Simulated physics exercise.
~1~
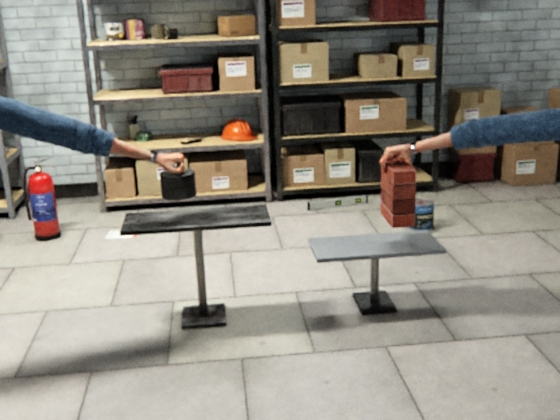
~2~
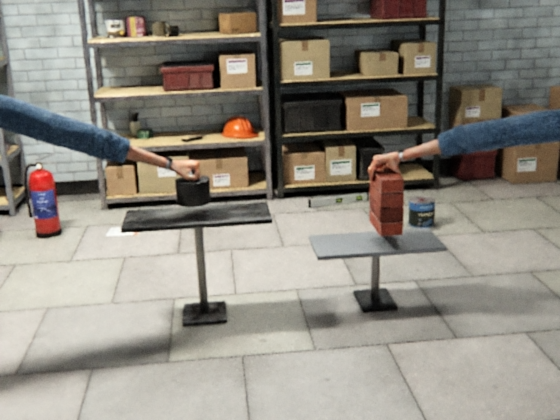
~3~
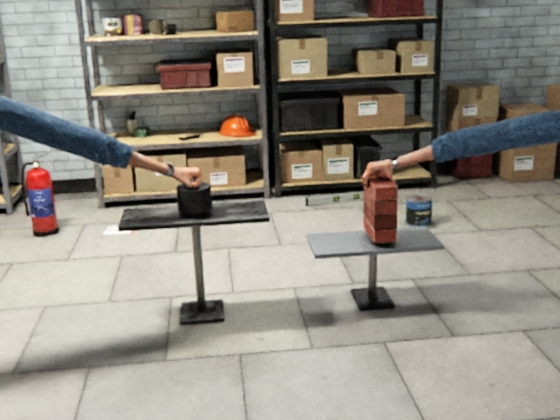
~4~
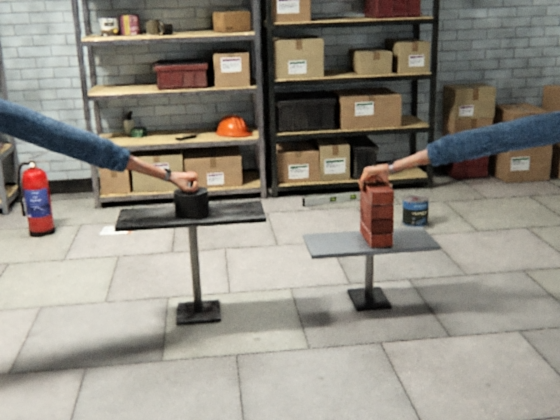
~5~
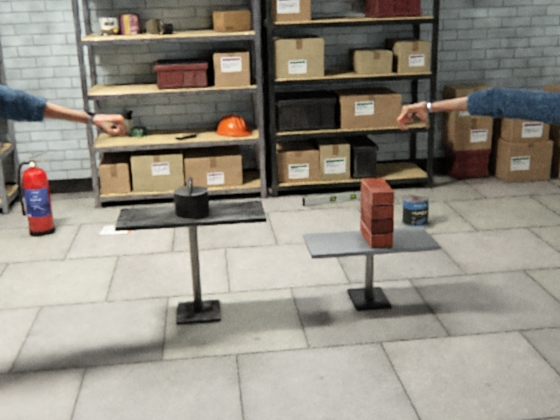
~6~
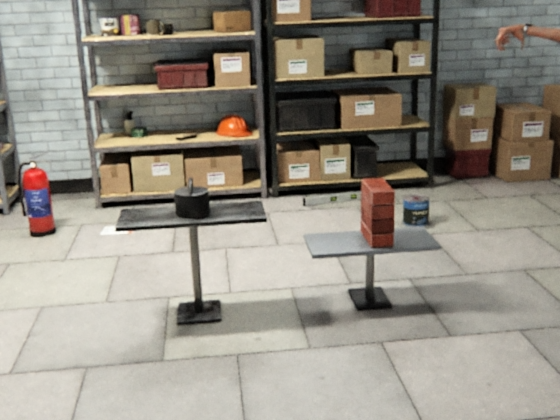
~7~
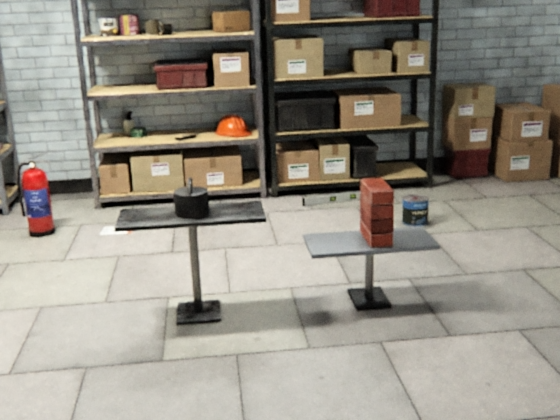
In a storeroom with a pale brick wall and grey floor tiles, a slightly swaying view faces shelves of cardboard boxes, with a red fire extinguisher at the left. Two slim pedestal tables stand in front, a taller black one on the left and a lower grey one on the right. Two blue-sleeved arms reach in from opposite sides, one holding a dark round object, the other a stack of red bricks. They lower these onto the black and grey tables respectively. Both hands let go and withdraw out of view. Both tables stay upright and level, their loads resting still.
